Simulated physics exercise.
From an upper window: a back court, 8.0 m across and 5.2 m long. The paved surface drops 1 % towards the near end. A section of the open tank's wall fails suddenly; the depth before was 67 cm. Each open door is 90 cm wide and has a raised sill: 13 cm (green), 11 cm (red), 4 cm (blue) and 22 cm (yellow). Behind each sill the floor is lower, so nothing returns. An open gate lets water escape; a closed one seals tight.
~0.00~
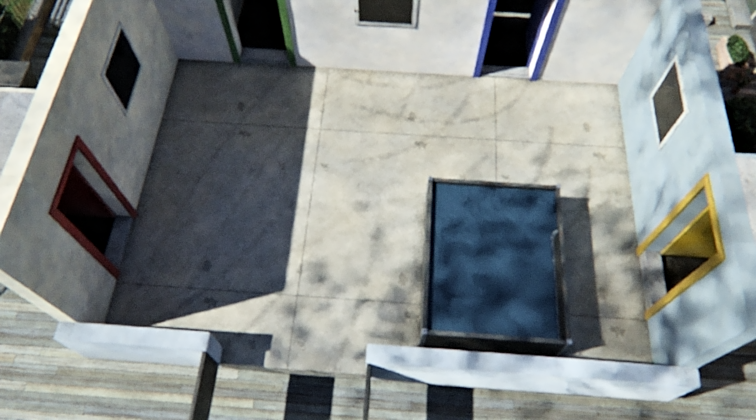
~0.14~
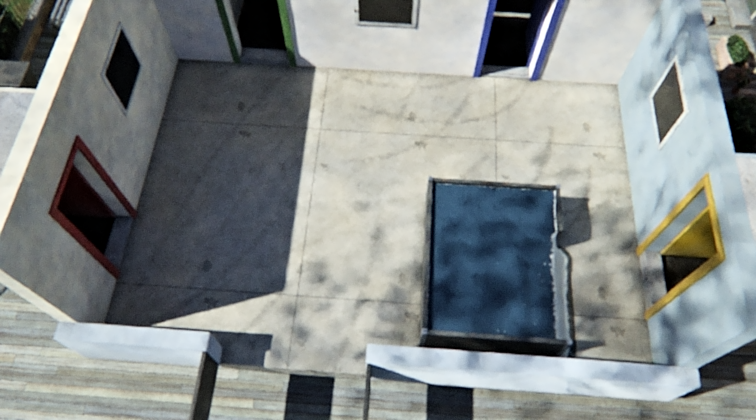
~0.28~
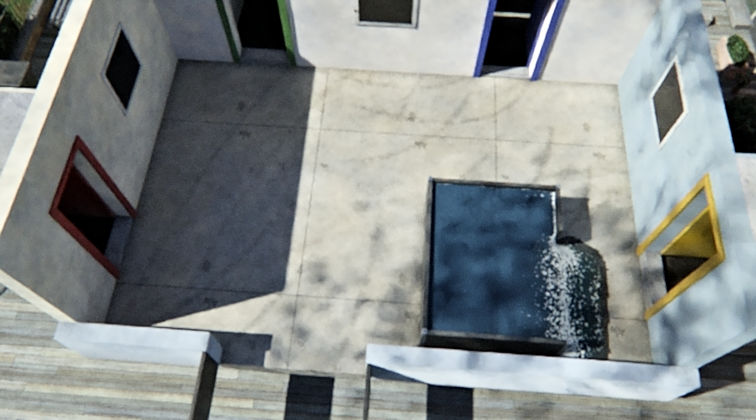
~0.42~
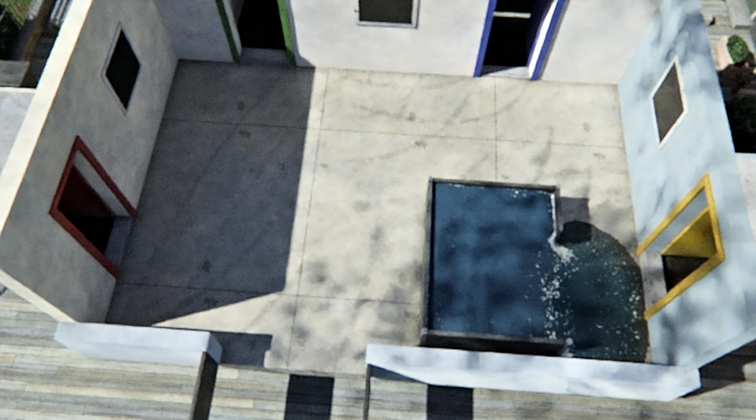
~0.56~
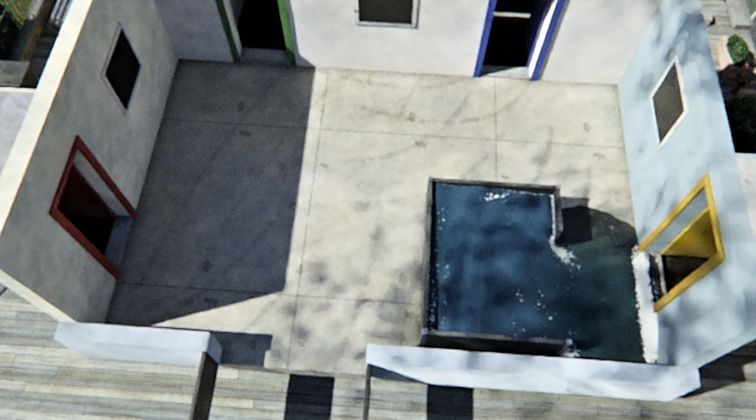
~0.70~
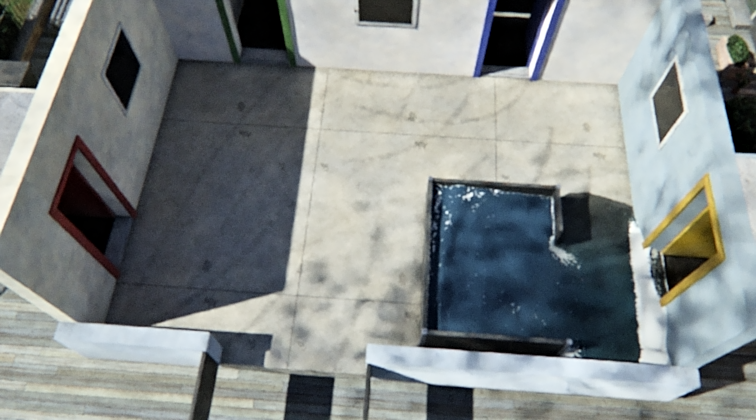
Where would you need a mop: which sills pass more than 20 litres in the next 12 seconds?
Door by door: At the green door it keeps below the limit; at the red door it keeps below the limit; at the blue door it passes the limit; at the yellow door it goes over the limit.
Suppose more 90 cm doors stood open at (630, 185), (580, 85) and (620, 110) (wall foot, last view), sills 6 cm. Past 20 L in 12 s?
In turn: Above, over, past it.
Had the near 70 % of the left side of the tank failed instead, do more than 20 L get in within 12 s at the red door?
Against that limit: Red over.
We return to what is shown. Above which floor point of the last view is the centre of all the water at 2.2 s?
Around (545, 281).
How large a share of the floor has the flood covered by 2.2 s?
Near 20 per cent is wet.
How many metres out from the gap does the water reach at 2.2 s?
Roughly 4.2 m.
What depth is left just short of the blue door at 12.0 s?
About 6.0 cm.
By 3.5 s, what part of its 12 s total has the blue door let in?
About 15 per cent.
After 1.4 s water covers 10 % of the floor and is deepest (62 cm) near (654, 378); green door not reached, red door not reached, blue door not reached, yellow door 46 cm at the sill, 74 L in.
After 2.2 s water covers 20 % of the floor and is deepest (46 cm) near (576, 360); green door not reached, red door not reached, blue door not reached, yellow door 41 cm at the sill, 188 L in.
After 3.5 s water covers 40 % of the floor and is deepest (29 cm) near (618, 91); green door not reached, red door not reached, blue door 15 cm at the sill, 24 L in, yellow door 24 cm at the sill, 251 L in.
After 7.0 s water covers 85 % of the floor and is deepest (21 cm) near (641, 377); green door 3 cm at the sill, 0 L in, red door 3 cm at the sill, 0 L in, blue door 8 cm at the sill, 122 L in, yellow door 16 cm at the sill, 255 L in.
After 12.0 s water covers 95 % of the floor and is deepest (12 cm) near (141, 237); green door 3 cm at the sill, 0 L in, red door 11 cm at the sill, 0 L in, blue door 6 cm at the sill, 156 L in, yellow door 9 cm at the sill, 255 L in.
